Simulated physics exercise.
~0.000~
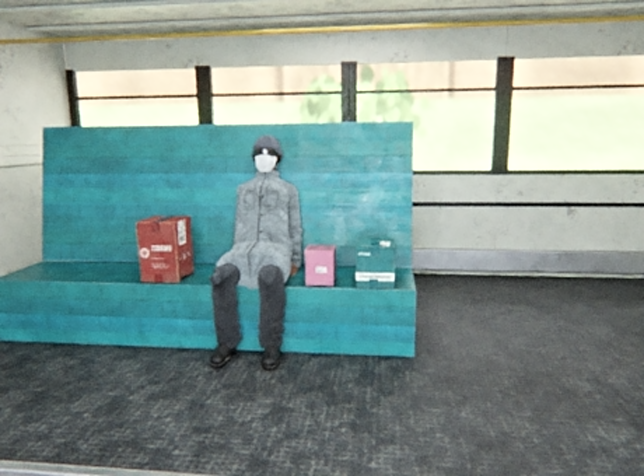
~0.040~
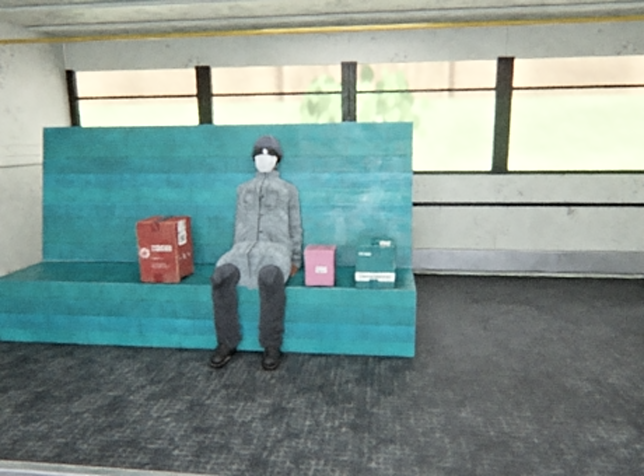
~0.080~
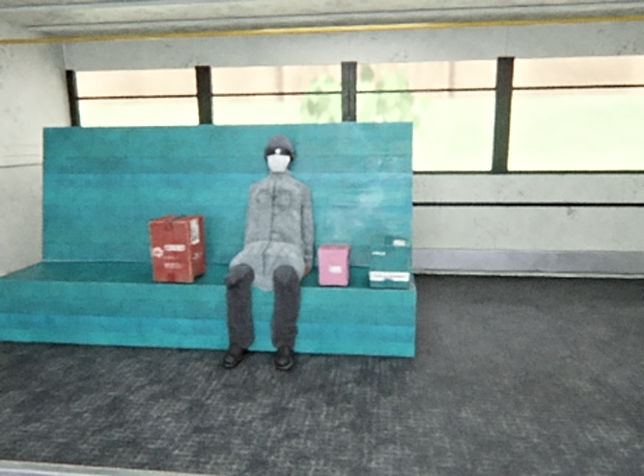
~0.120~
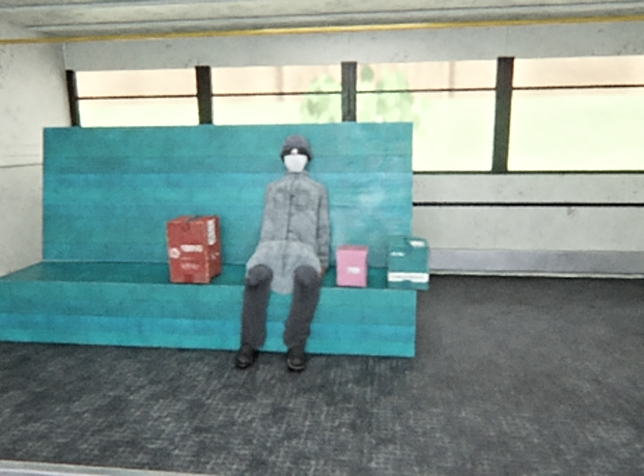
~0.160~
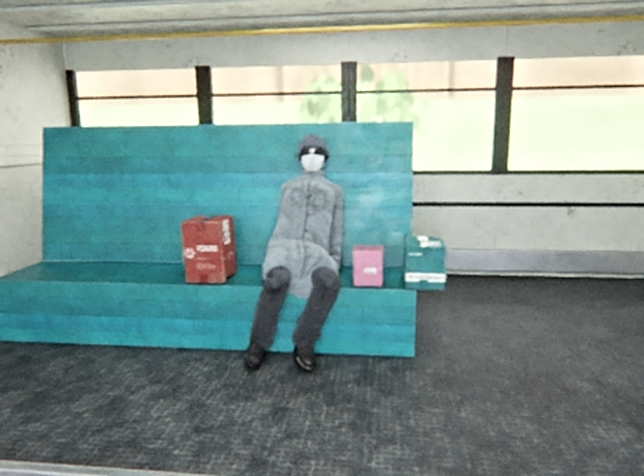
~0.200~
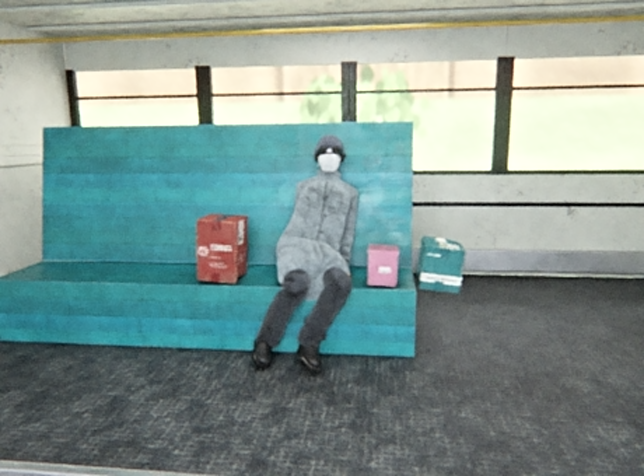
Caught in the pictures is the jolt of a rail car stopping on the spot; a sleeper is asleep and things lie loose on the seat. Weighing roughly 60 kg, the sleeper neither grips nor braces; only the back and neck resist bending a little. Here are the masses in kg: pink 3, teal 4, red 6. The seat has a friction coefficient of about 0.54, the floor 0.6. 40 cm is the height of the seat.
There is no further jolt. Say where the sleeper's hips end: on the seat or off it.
Unseated.
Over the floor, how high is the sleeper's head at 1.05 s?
Head height then: Near 10 cm.
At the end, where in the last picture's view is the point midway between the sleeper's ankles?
Close to pixel (322, 360).
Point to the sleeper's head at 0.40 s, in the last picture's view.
I'd place it at roughly (421, 185).
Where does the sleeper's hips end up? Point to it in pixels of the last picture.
(452, 381).
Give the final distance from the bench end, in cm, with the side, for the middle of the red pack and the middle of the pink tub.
Red pack, 70 cm on the short side; pink tub, 70 cm on the past side.
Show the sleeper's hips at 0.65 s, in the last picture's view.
Around (374, 246).
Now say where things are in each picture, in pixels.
Sleeper's hips (262, 256), red pack (166, 249), in the first picture.
Sleeper's hips (262, 256), red pack (166, 249), in the second picture.
Sleeper's hips (274, 256), red pack (179, 248), in the third picture.
Sleeper's hips (287, 255), red pack (195, 249), in the fourth picture.
Sleeper's hips (298, 254), red pack (210, 249), in the fifth picture.
Sleeper's hips (307, 254), red pack (223, 248). Everything loose set off at about 2.8 m/s, in the sixth picture.
After 0.40 s the sleeper's hips are 58 cm above the ground, near (339, 250) in the last picture's view.
After 0.65 s the sleeper's hips are 63 cm above the ground, near (374, 246) in the last picture's view; the red pack 68 cm short of the bench end, tilted 90°.
After 1.05 s the sleeper's hips are 53 cm above the ground, near (430, 274) in the last picture's view; the red pack 68 cm short of the bench end, tilted 90°.
At rest, 2.5 s, pink tub drops off; teal holdall drops off; red pack stays on; sleeper's hips lose the seat.
